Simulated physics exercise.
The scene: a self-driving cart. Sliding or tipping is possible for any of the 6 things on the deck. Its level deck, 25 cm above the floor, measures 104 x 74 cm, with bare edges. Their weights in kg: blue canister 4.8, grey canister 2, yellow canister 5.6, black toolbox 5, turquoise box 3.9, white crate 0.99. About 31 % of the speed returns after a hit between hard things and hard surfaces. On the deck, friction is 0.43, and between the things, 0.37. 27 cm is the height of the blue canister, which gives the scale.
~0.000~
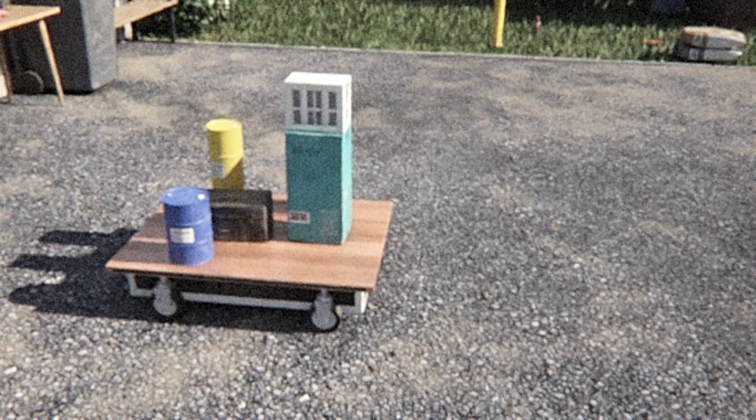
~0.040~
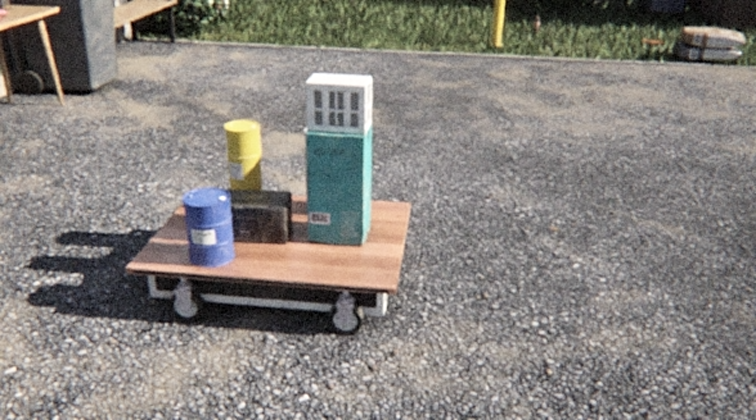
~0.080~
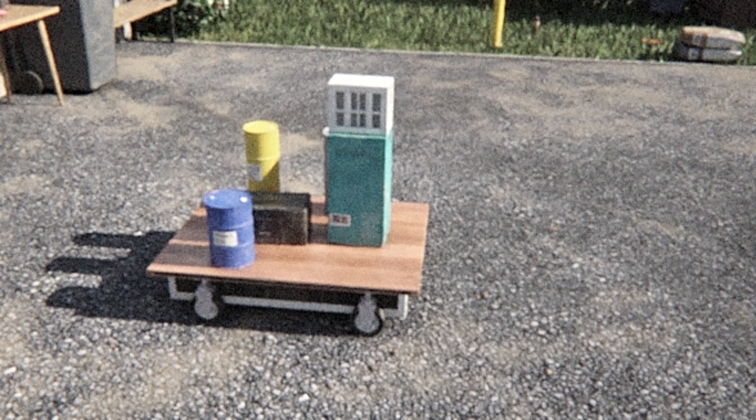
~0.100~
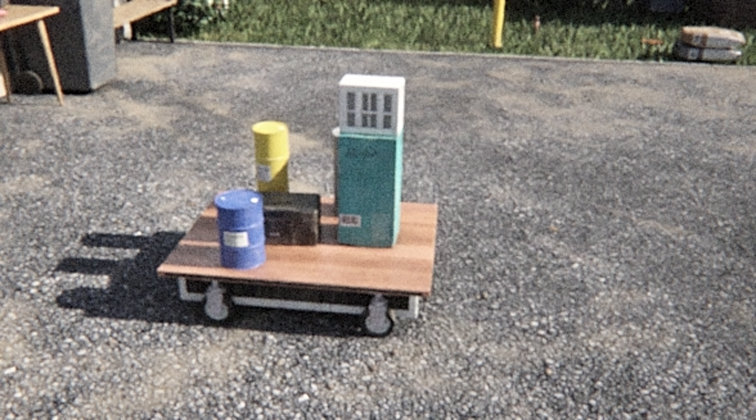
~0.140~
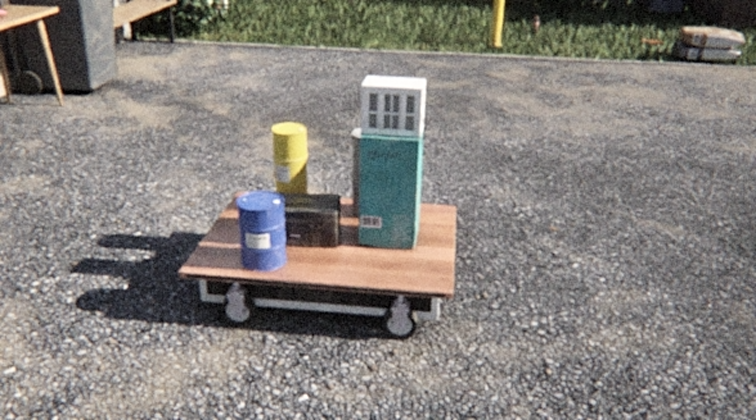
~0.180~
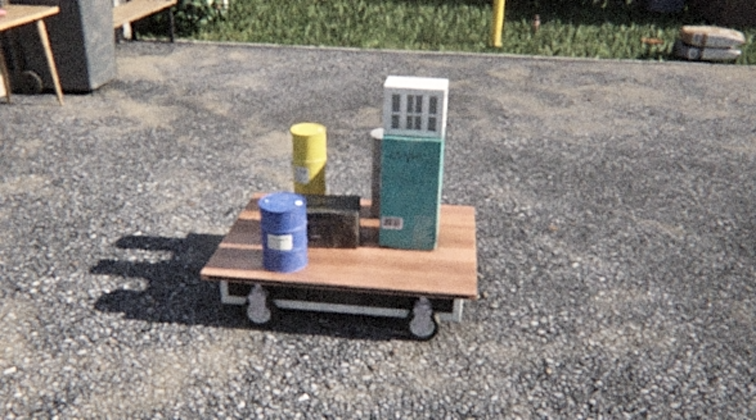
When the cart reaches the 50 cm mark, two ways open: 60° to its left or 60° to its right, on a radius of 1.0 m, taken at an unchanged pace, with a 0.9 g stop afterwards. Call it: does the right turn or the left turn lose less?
The right turn loses less.
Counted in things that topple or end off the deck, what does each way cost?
Steering left costs 5, steering right costs 4.
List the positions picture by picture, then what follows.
Cart has run 0 cm; blue canister (188, 226), in the first picture.
Cart has run 9 cm; turquoise box (340, 183); white crate (339, 104), in the second picture.
Cart has run 18 cm; yellow canister (263, 167); black toolbox (268, 217), in the third picture.
Cart has run 22 cm; turquoise box (370, 185); white crate (372, 105), in the fourth picture.
Cart has run 31 cm; yellow canister (291, 169); black toolbox (298, 219), in the fifth picture.
Cart has run 40 cm; blue canister (284, 232), in the sixth picture.
Turning left. By 0.68 s, cart has run 150 cm, turned 49°; blue canister, turquoise box and white crate now off the deck; grey canister tilted 38° near (577, 151); yellow canister tilted 33°.
By 1.08 s, cart has run 212 cm, turned 60°; grey canister on its side near (644, 131); yellow canister on its side; black toolbox 26 cm from its spot.
When it is over (1.9 s), off the deck, blue canister, grey canister, turquoise box and white crate; lying over on the deck, yellow canister; not toppled but over 10 cm from the start, black toolbox.
Turning right instead, grey canister, yellow canister, turquoise box and white crate tipped over or off the deck, 4 of 6 in all.
